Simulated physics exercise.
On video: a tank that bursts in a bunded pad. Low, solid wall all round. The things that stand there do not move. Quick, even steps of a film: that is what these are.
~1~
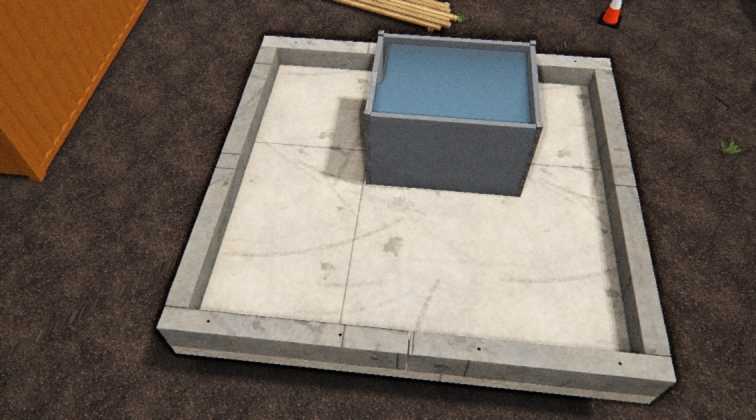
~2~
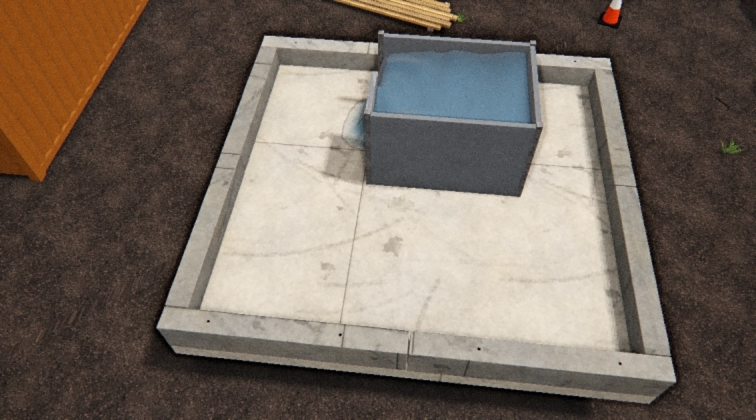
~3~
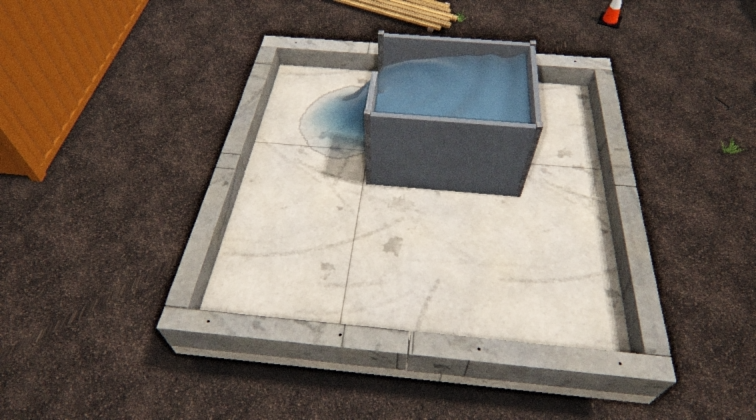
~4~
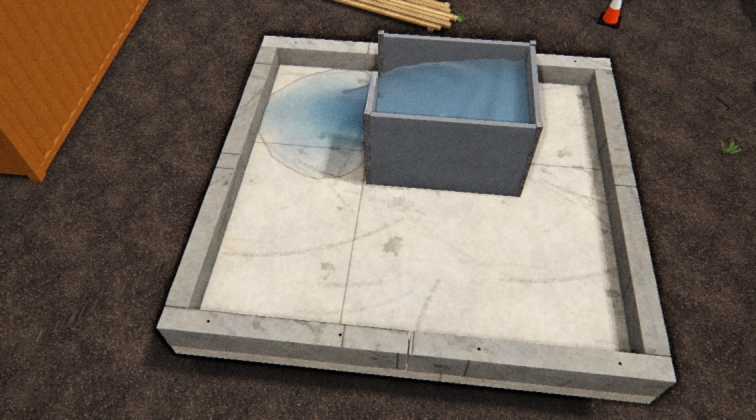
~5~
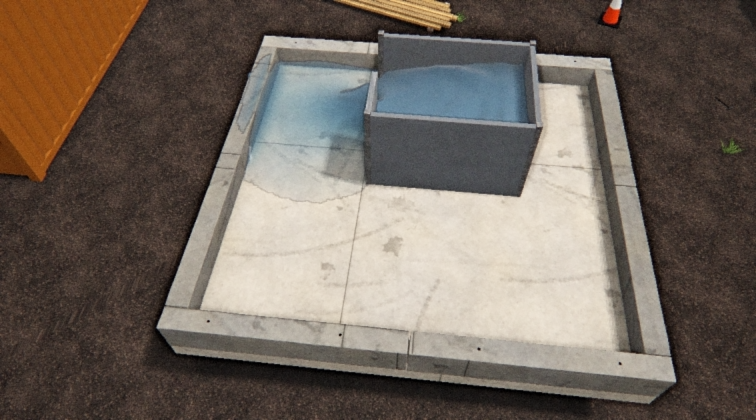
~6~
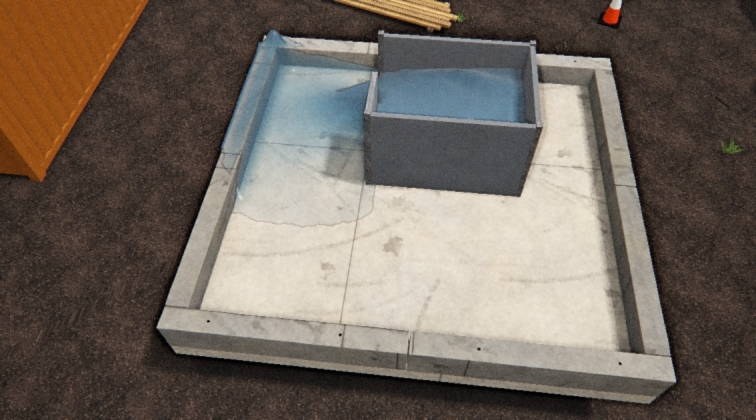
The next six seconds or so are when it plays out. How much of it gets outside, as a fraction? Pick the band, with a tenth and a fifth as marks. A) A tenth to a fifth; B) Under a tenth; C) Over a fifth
A tenth to a fifth.
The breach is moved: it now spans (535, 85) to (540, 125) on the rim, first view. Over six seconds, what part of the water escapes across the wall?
Estimate: 14 %.
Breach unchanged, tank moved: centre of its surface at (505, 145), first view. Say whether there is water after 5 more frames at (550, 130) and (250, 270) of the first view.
In that order: Not flooded, under water.
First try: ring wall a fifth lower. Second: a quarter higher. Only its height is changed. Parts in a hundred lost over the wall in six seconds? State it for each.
Roughly 20 per cent, then roughly 8 per cent.
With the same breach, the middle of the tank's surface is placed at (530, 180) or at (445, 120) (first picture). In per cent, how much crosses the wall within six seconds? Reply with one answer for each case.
Case one gives roughly 6 percent; case two gives roughly 12 percent.
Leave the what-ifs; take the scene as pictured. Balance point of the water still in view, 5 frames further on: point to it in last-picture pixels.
At about (375, 136).
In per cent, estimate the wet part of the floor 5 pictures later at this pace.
It comes to 35 per cent.
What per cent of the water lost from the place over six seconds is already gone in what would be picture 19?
By then, close to 95 % of it.
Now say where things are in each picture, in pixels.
In the first frame, still water in the water tank at (454, 83).
In the second frame, the front is at (348, 136), out from the gap at (381, 98).
In the third frame, water pours out at (381, 103) and has run to (307, 130).
In the fourth frame, the front is at (270, 101), out from the gap at (381, 105).
In the fifth frame, water pours out at (381, 106) and has run to (281, 66).
In the sixth frame, the front is at (235, 207), out from the gap at (381, 106).
A moment on, water covers 30 % of the floor; the low wall has let 2 % over.
Next, water covers 30 % of the floor; the low wall has let 5 % over.
Then, water covers 50 % of the floor; the low wall has let 13 % over.
Later, water covers 70 % of the floor; the low wall has let 13 % over.
In the end, water covers 80 % of the floor; the low wall has let 14 % over.
